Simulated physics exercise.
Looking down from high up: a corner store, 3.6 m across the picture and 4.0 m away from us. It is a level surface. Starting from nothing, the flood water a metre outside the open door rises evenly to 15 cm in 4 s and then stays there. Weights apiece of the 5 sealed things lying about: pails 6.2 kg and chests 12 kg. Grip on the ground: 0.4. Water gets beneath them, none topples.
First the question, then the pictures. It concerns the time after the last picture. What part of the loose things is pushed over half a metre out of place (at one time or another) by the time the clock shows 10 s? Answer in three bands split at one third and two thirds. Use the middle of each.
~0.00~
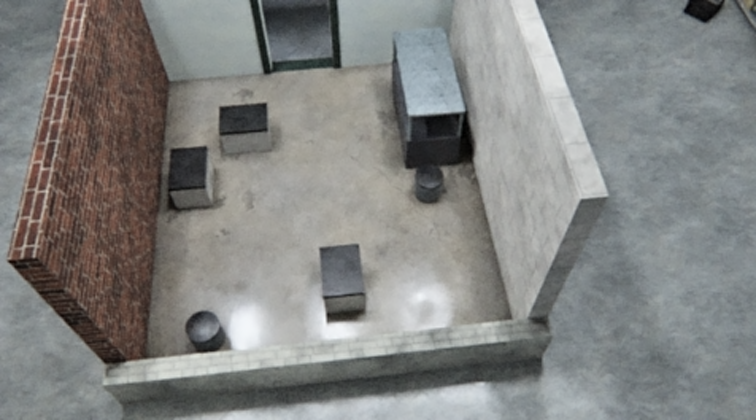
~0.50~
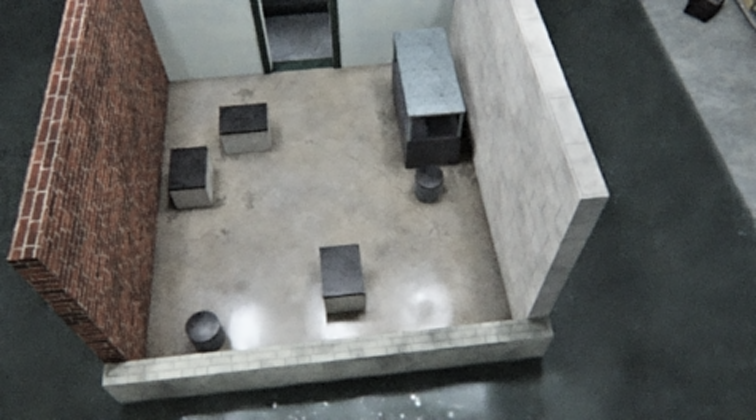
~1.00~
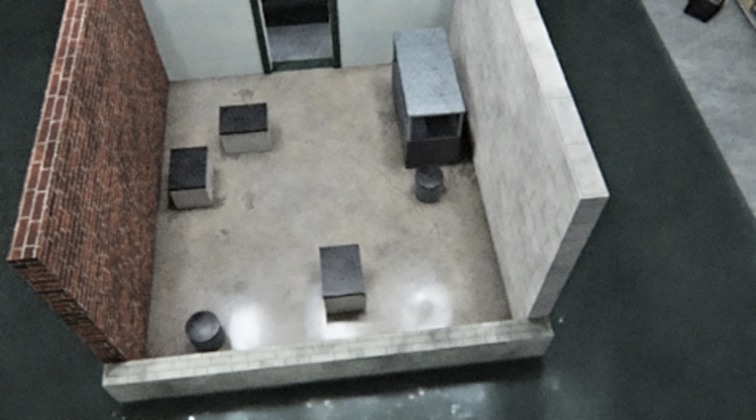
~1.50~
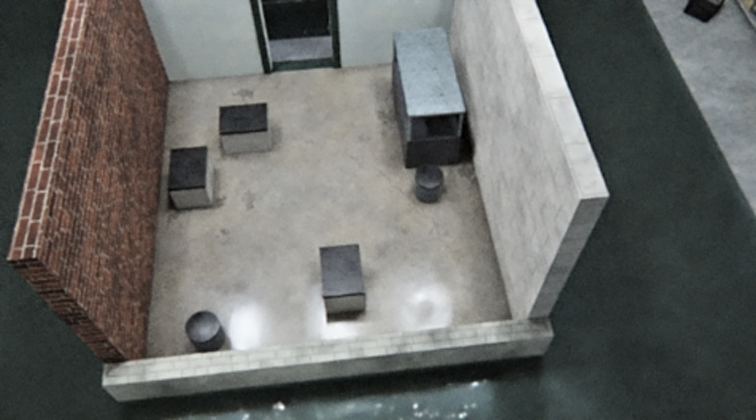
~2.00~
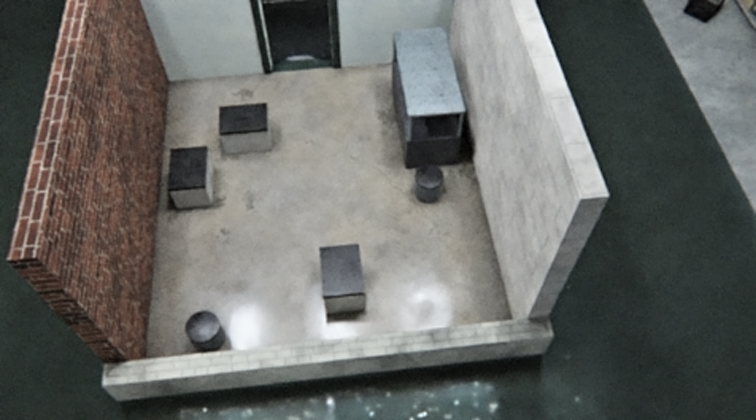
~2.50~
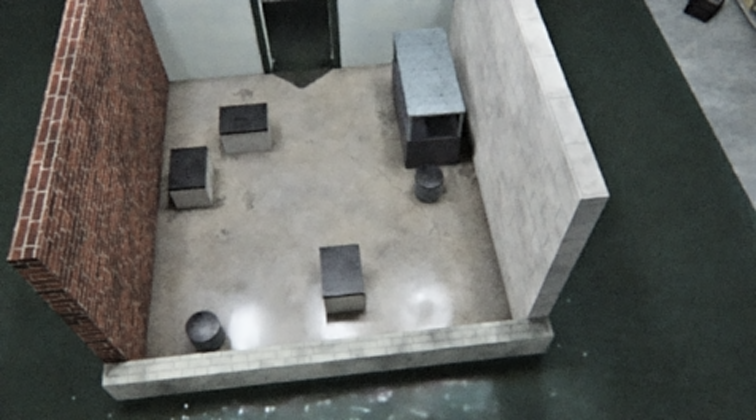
Under a third.
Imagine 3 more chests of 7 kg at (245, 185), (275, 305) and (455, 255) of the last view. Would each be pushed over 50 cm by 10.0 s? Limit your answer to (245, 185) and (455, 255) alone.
The first: Not as far. The second: Not as far.
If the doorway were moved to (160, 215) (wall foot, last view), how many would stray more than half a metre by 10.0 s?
That would give 1.
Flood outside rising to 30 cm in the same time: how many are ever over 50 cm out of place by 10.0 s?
Then the count would be 3.
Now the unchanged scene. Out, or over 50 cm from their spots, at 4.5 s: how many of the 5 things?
0.
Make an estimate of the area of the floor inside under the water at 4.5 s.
Close to 4.0 m2, I'd say.
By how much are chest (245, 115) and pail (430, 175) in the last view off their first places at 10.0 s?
Respectively 30 and 0 centimetres.
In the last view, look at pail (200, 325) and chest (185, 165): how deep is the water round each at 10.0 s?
First roughly 5 cm, second roughly 2 cm.
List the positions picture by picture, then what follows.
A pail at (429, 176), on the bottom; a chest at (187, 167), on the bottom; water covers 0.0 m2; 0 of 5 have shifted, in the first picture.
A pail at (429, 176) rests on the ground; a chest at (187, 167), on the bottom; 0.0 m2 under water; 0 of 5 have shifted, in the second picture.
A pail at (429, 176) rests on the ground; a chest at (187, 167) rests on the ground; 0.0 m2 under water; 0 of 5 have shifted, in the third picture.
A pail at (429, 176) rests on the ground; a chest at (187, 167), on the bottom; water covers 0.0 m2; 0 of 5 have shifted, in the fourth picture.
A pail at (429, 176) rests on the ground; a chest at (187, 167), on the bottom; 0.0 m2 under water; 0 of 5 have shifted, in the fifth picture.
A pail at (429, 176) rests on the ground; a chest at (187, 167), on the bottom; 0.1 m2 under water; 0 of 5 have shifted, in the sixth picture.
After 3.5 s 0 of 5 are over 50 cm from their spots; 0 afloat.
After 4.5 s 0 of 5 are over 50 cm from their spots; 0 afloat.
After 7.0 s 0 of 5 are over 50 cm from their spots; 0 afloat.
After 10.0 s 0 of 5 are over 50 cm from their spots, and 0 have been at some point; 0 afloat.
